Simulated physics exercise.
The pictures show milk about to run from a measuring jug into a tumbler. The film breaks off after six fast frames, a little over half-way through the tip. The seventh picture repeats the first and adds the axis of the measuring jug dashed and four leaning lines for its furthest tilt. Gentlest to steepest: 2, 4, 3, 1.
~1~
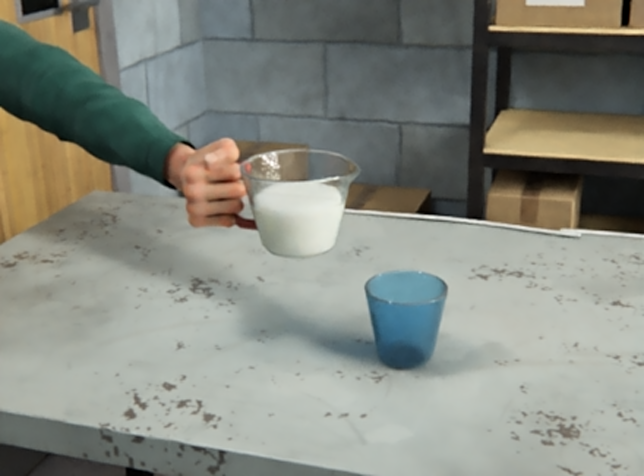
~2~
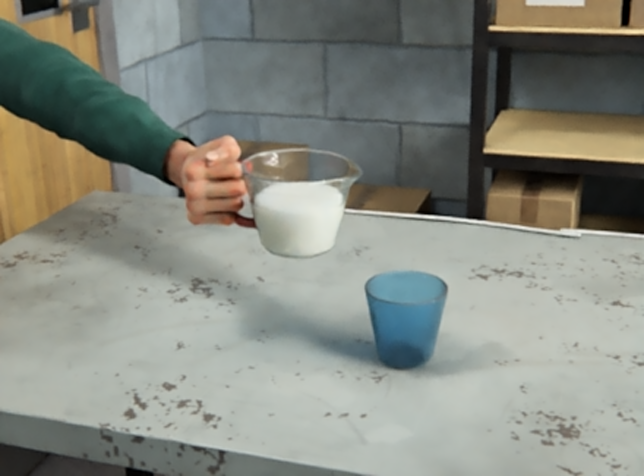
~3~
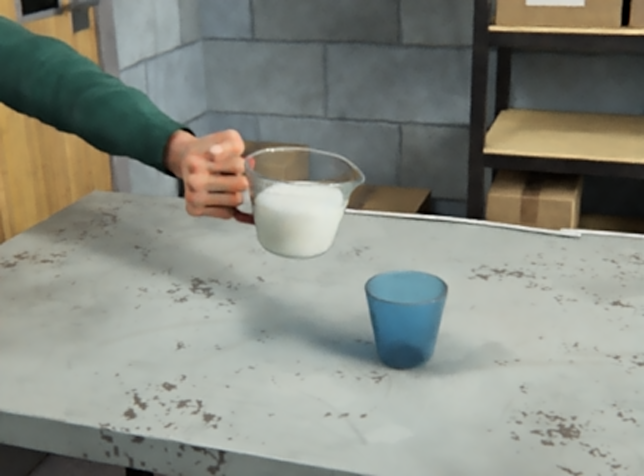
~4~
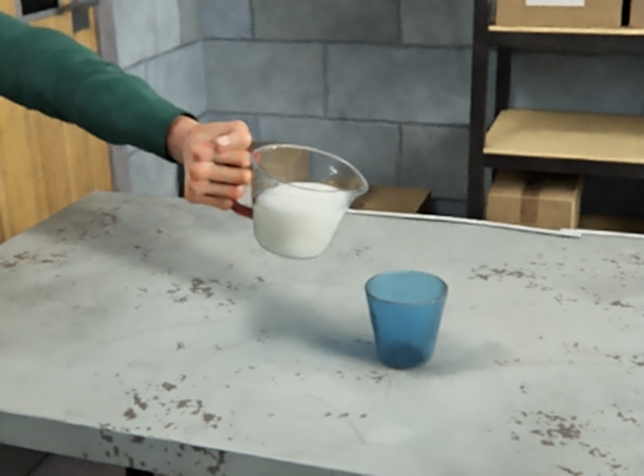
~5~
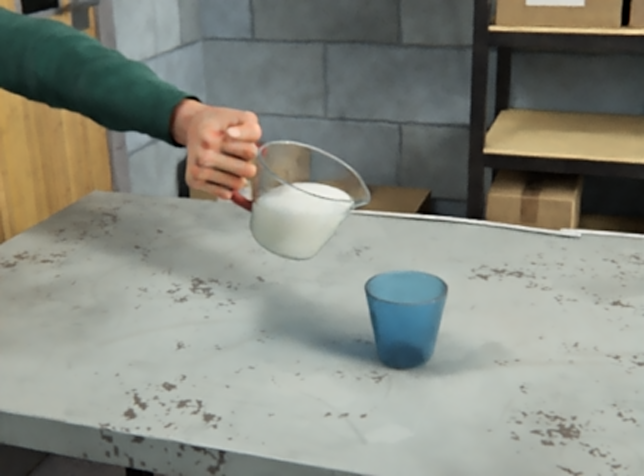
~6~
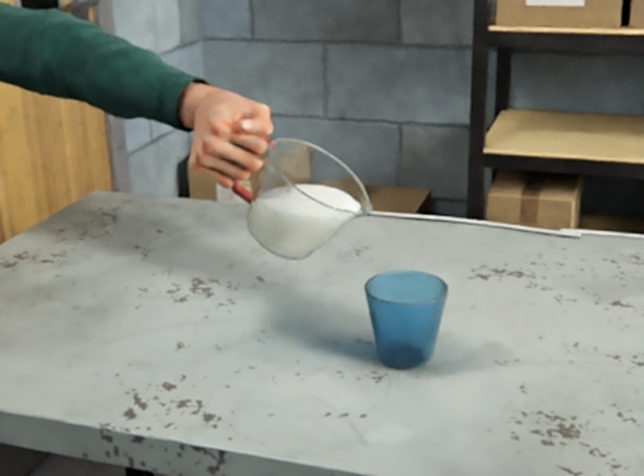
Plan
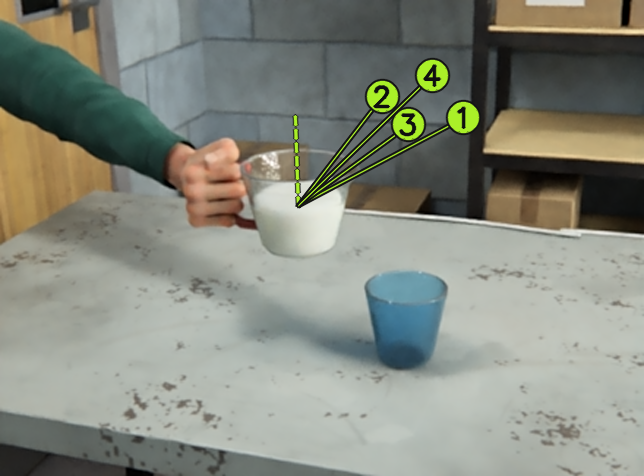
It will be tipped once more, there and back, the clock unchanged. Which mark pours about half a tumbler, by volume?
Best: 1.
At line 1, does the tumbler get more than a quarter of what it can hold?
Yes, clearly.
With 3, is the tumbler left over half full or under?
Under half.
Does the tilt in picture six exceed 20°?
Yes.
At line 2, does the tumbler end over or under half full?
Under half.
In lime, 1 at (448, 126); 2 at (371, 110); 3 at (395, 135); 4 at (420, 87).
With 1, the tumbler ends with about 50 % of what it can hold.
With 2, the tumbler ends with about 7 % of what it can hold.
With 3, the tumbler ends with about 34 % of what it can hold.
With 4, the tumbler ends with about 18 % of what it can hold.
